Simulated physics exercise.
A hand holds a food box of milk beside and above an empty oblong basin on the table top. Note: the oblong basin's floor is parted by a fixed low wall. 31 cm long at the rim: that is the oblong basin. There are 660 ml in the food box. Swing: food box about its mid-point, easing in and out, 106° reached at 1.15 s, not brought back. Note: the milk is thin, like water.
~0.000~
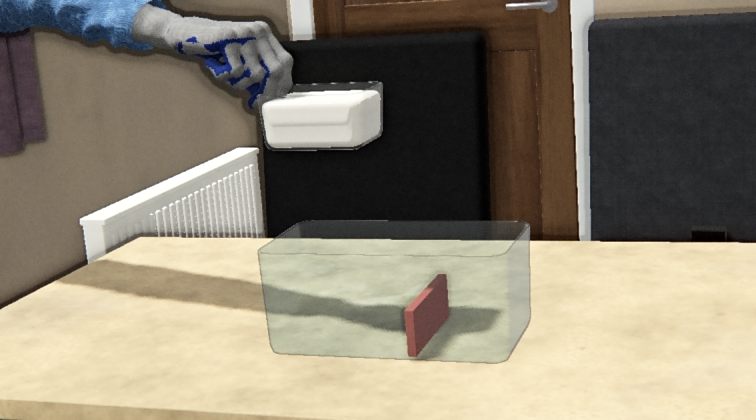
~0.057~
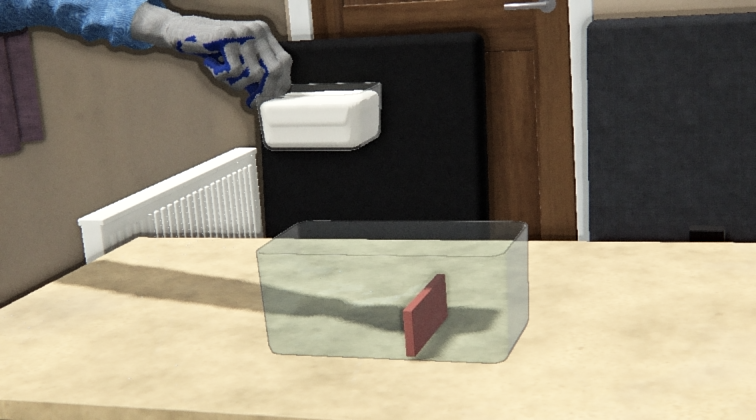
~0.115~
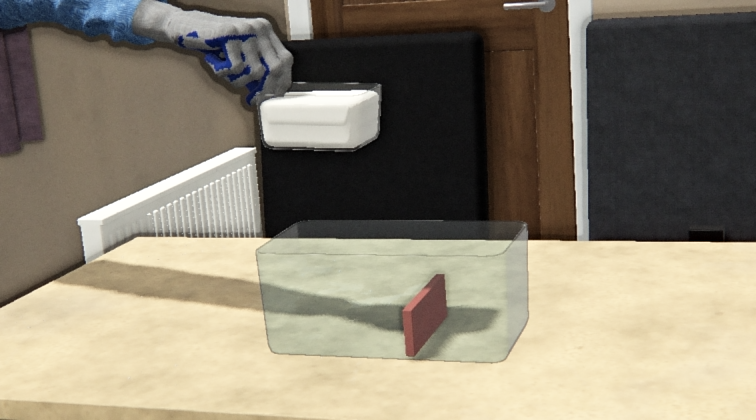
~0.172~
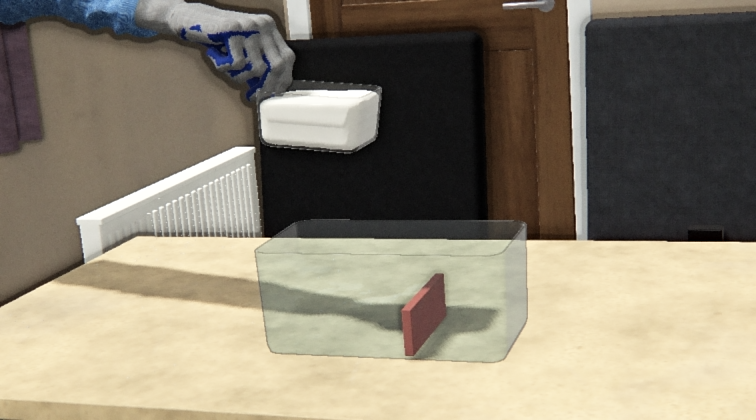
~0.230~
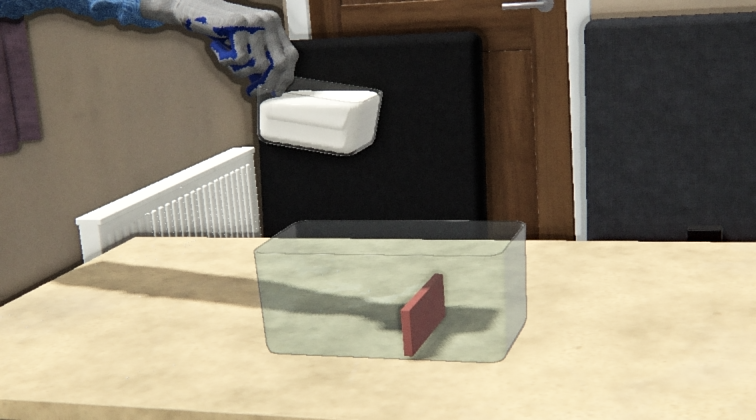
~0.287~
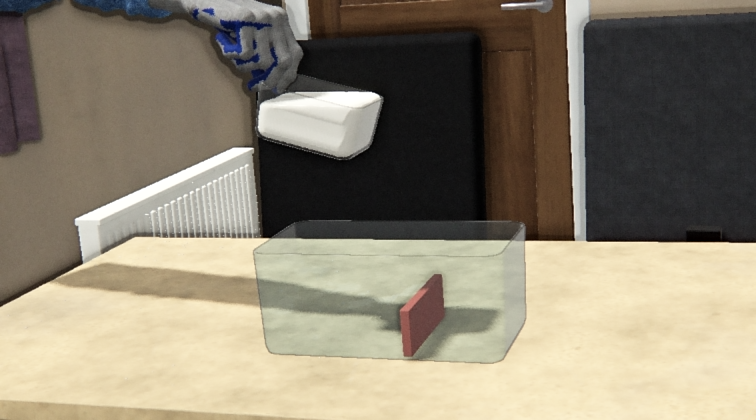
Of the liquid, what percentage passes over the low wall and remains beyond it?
The far part has about 73 per cent.
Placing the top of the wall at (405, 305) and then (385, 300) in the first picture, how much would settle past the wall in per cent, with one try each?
I'd put it at about 80 per cent for the first and about 95 per cent for the second.
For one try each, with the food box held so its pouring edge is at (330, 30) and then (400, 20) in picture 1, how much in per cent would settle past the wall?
Around 50 per cent first, around 85 per cent next.
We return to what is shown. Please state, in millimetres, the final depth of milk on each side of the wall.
On the left it stands about 6 mm, on the right about 28 mm.
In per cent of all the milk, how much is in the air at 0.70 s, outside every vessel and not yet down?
About 40 per cent.
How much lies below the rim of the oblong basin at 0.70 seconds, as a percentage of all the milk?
Estimate - around 24 in a hundred parts.
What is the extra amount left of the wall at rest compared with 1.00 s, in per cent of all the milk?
Difference: Approx. 12 %.
By 0.70 s the tilt is 70° and 36 per cent is still to pour, 2 is left of the wall and 23 right of it.
By 1.00 s the tilt is 101° and 6 per cent is still to pour, 14 is left of the wall and 73 right of it.
By 1.31 s the tilt is 106° and 0 per cent is still to pour, 26 is left of the wall and 73 right of it.
By 1.65 s the tilt is 106° and 0 per cent is still to pour, 26 is left of the wall and 73 right of it.
At rest 26 per cent lies left of the wall, 73 right of it and 1 outside.
